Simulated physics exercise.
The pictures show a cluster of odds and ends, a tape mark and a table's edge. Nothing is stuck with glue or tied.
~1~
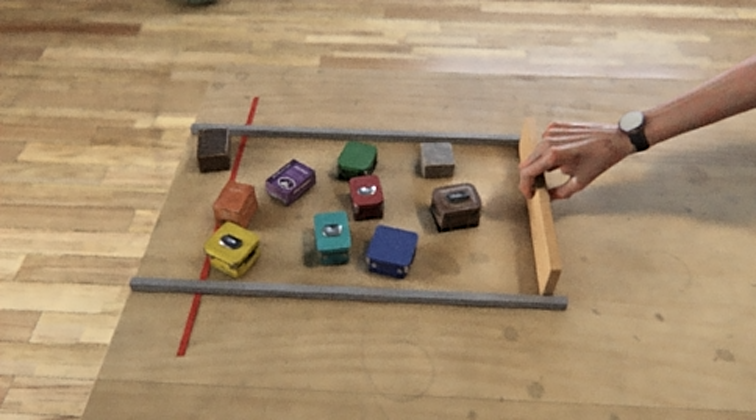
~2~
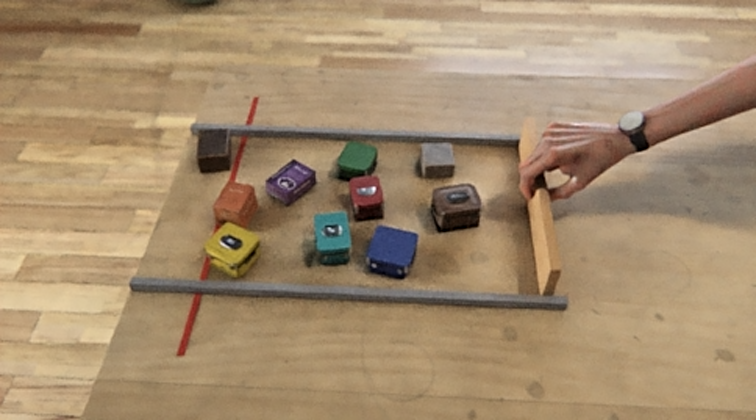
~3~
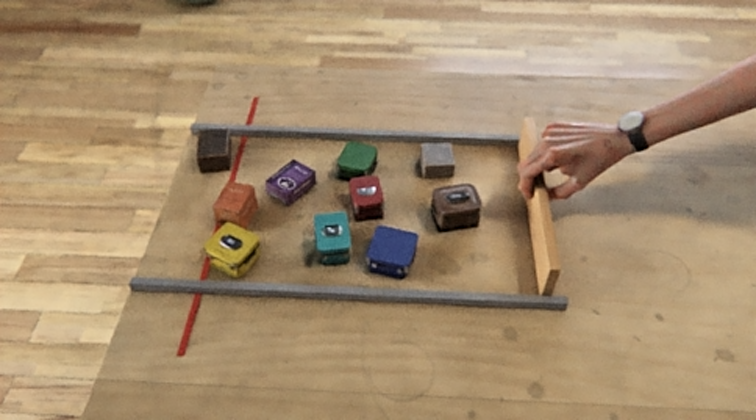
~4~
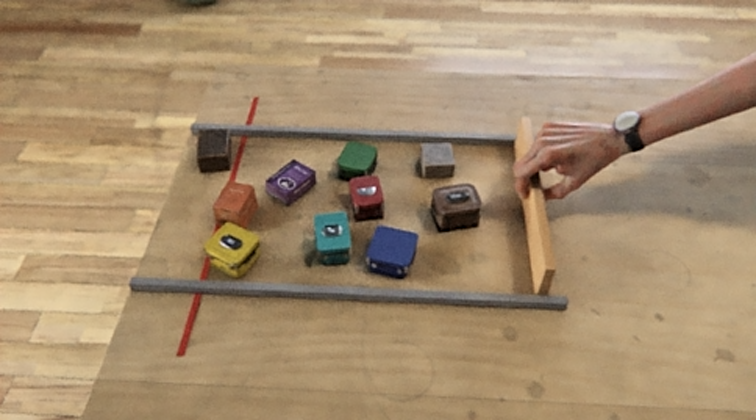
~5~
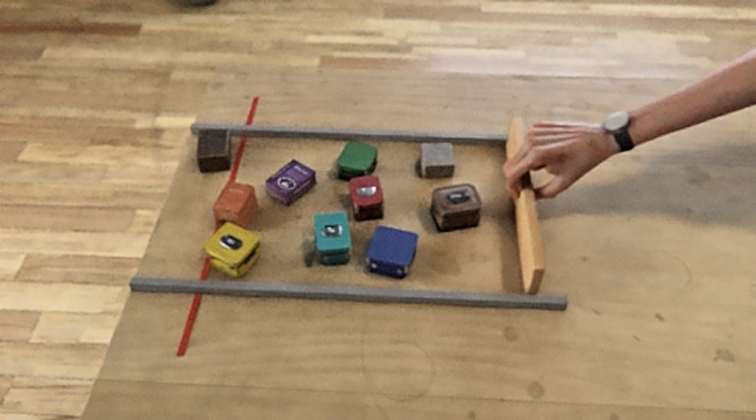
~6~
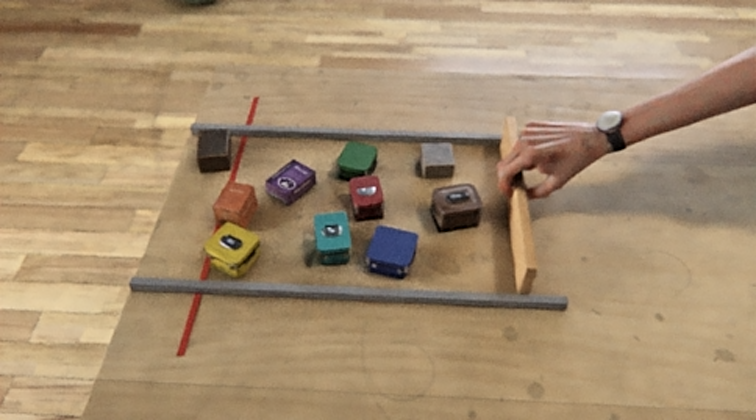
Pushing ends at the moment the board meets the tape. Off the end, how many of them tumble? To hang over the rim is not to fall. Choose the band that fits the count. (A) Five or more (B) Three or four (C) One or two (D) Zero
(B) Three or four.
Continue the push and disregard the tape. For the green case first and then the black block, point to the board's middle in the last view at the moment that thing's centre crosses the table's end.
Roughly at (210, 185) and roughly at (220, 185).
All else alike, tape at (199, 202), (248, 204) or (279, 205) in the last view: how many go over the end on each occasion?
7, 0, 0.
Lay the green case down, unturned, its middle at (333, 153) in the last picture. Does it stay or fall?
The green case holds its place.
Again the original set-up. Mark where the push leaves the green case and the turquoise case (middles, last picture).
In the last view, the middles sit near (188, 168) and near (157, 228).
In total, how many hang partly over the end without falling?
So the number is 4.
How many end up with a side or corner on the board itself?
Contact count: 3.
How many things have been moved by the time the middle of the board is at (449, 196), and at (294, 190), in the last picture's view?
At that stage 2; at the next, 10.
A little later, none off yet; black block at rest near (214, 150); orange box at rest near (236, 206); yellow case at rest near (234, 251).
When it is over, the number that fall off is three or four; down, purple box, yellow case and orange box.
